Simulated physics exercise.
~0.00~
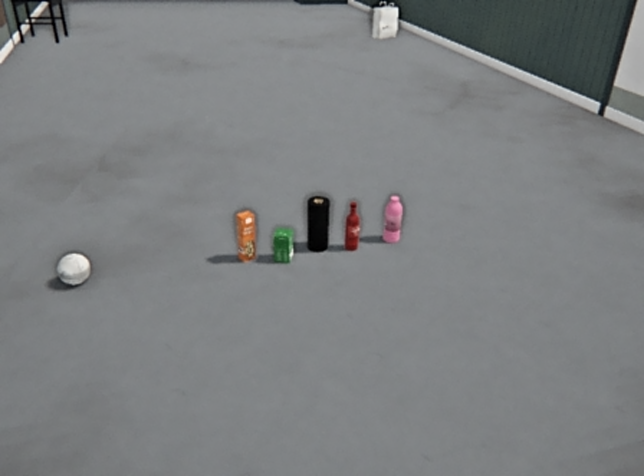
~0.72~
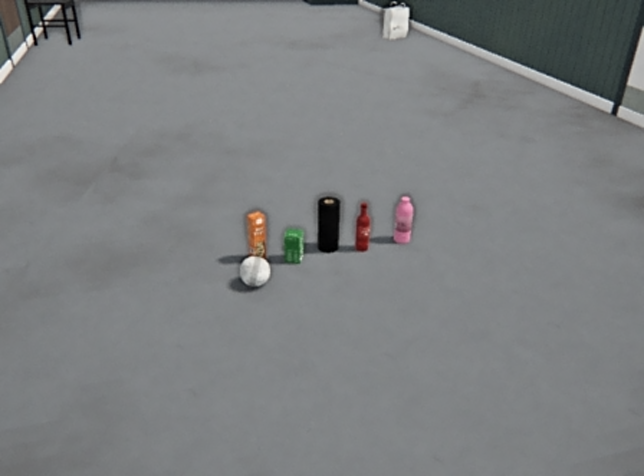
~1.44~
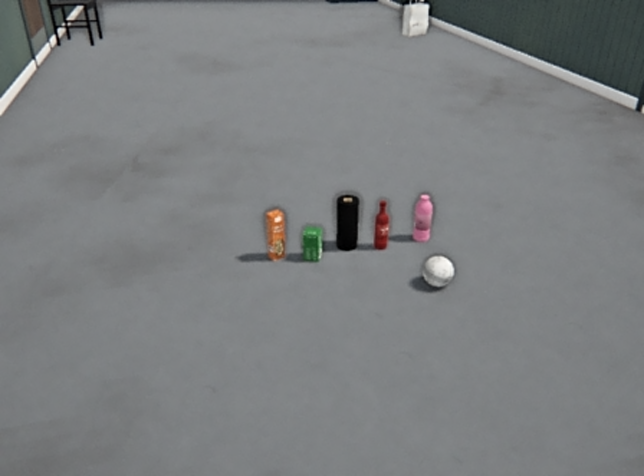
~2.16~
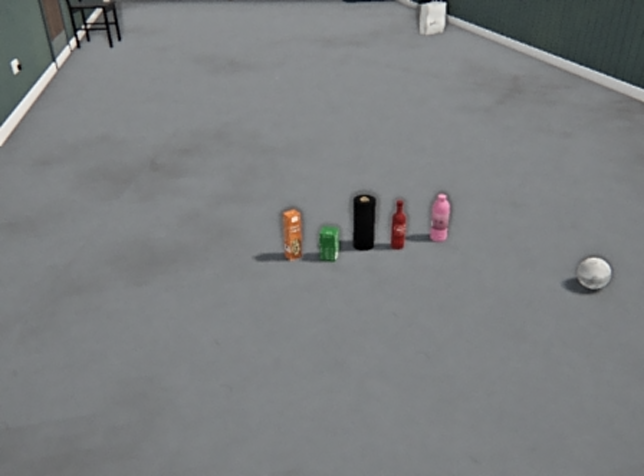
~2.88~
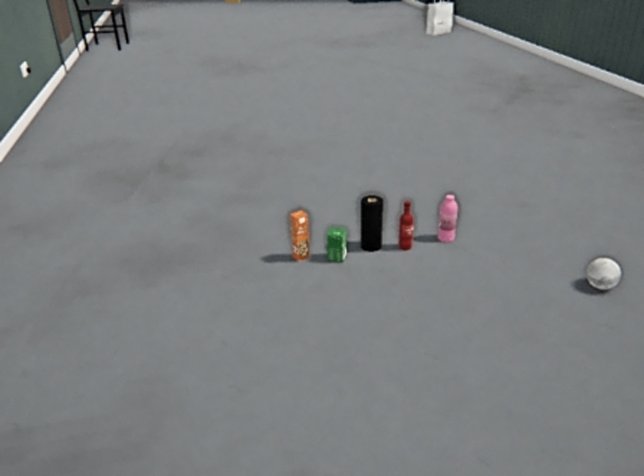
A white ball rolls right past five upright bottles and containers, which all remain standing.
